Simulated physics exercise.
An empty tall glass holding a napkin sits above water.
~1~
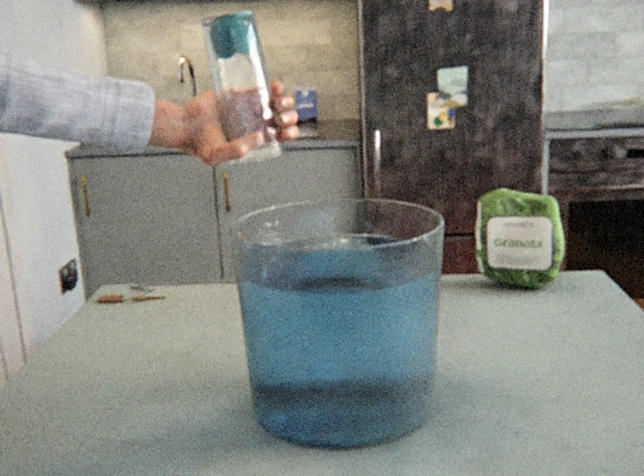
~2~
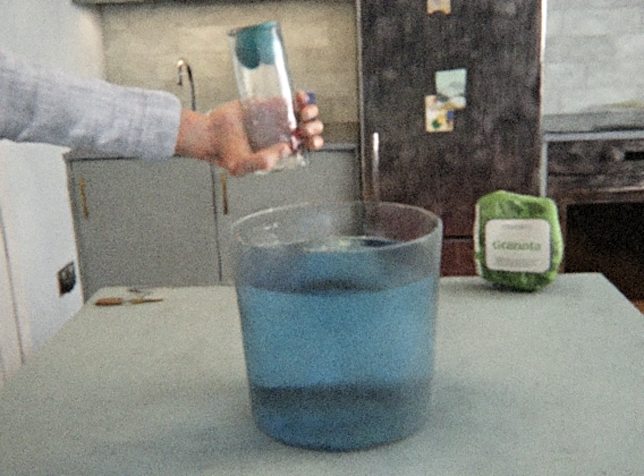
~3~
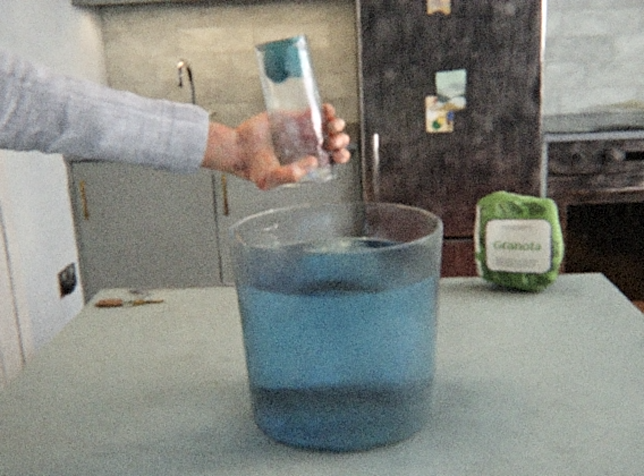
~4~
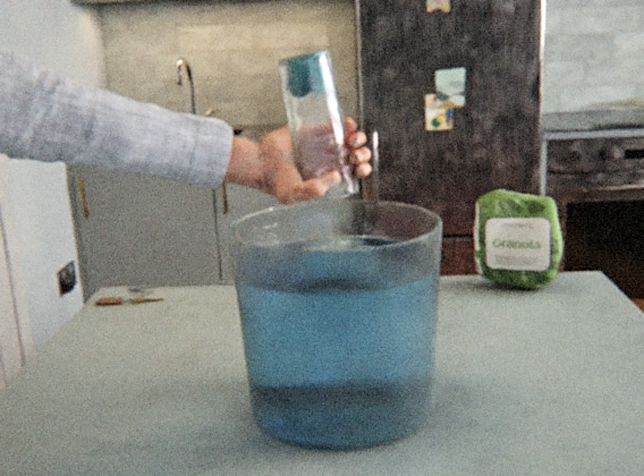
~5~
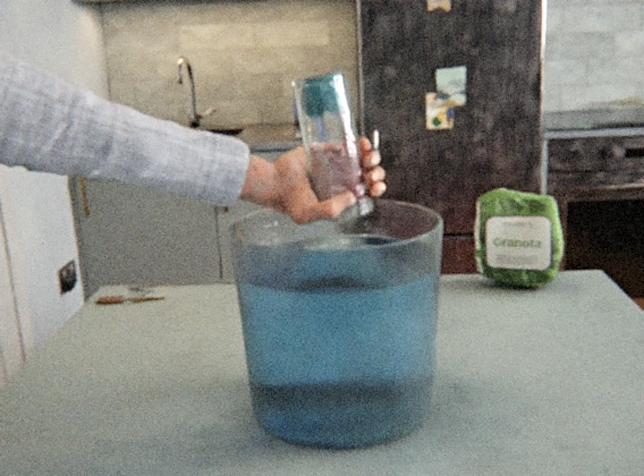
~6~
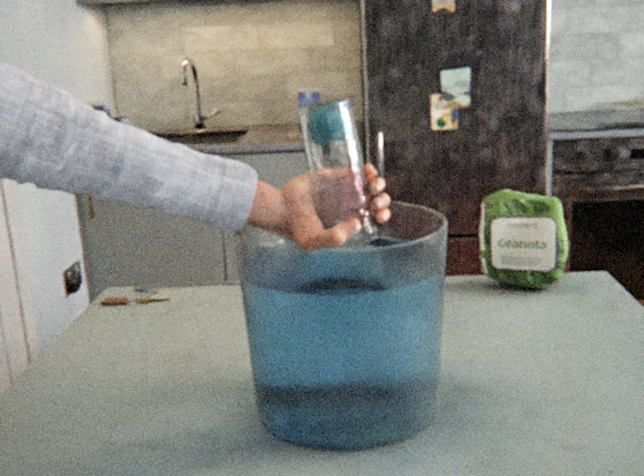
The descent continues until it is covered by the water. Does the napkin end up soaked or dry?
I expect it will not get a drop down there.
A moment on, the tall glass enters the water.
Further on, air is trapped inside and holds the level down.
When it is over, the tall glass is under, still full of air, and the napkin is dry.
